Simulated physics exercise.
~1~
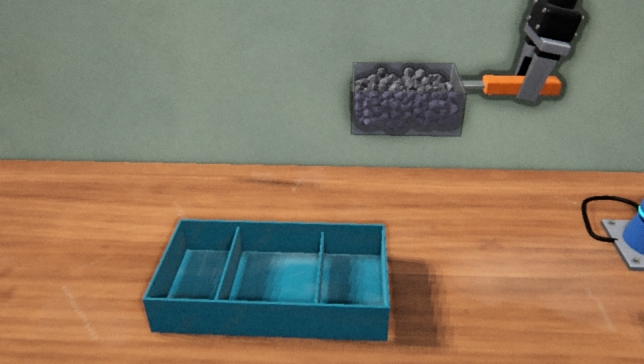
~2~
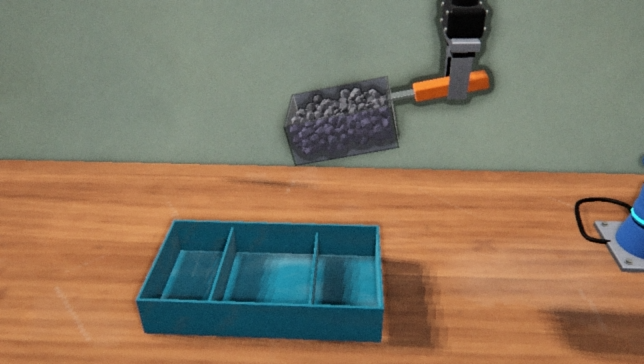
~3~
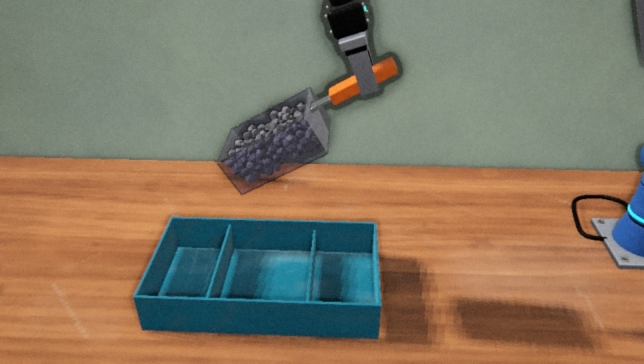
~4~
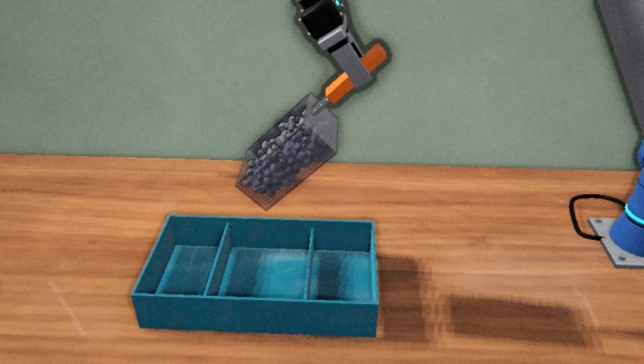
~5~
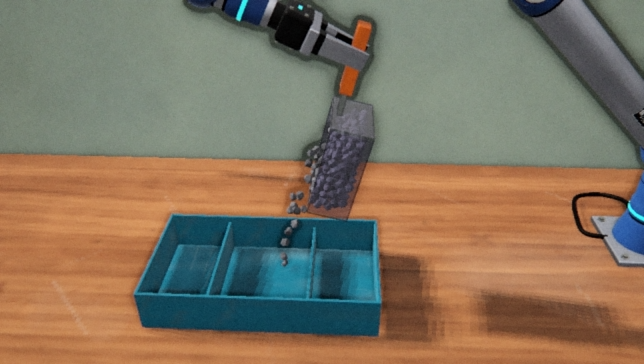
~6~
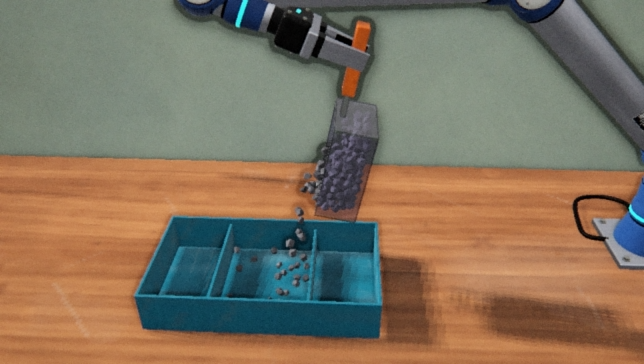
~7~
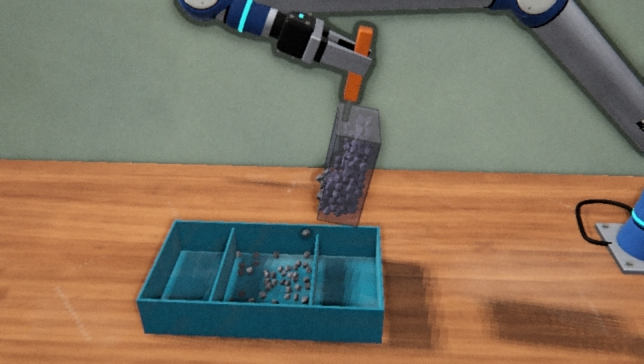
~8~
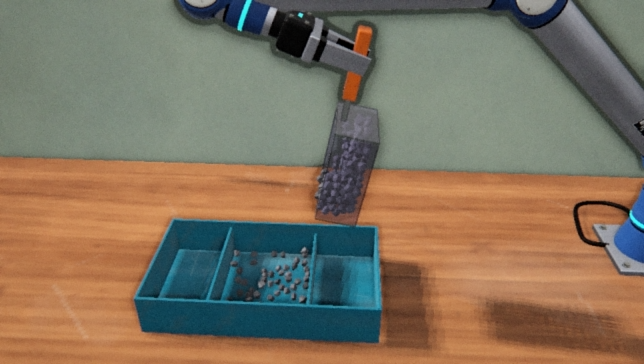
The clip opens with a robot arm holding a clear, scoop-like box of small dark pebbles by its orange handle, above a wooden table. A teal crate with three compartments sits below. The arm carries the box left while tipping its open end down toward the crate, then swings it slightly back to the right, tilting it more steeply. Once the box hangs almost upright, pebbles begin to spill into the middle compartment. The stream thins and stops as the arm holds still. In the end, pebbles lie scattered in the middle compartment, while most remain in the box.
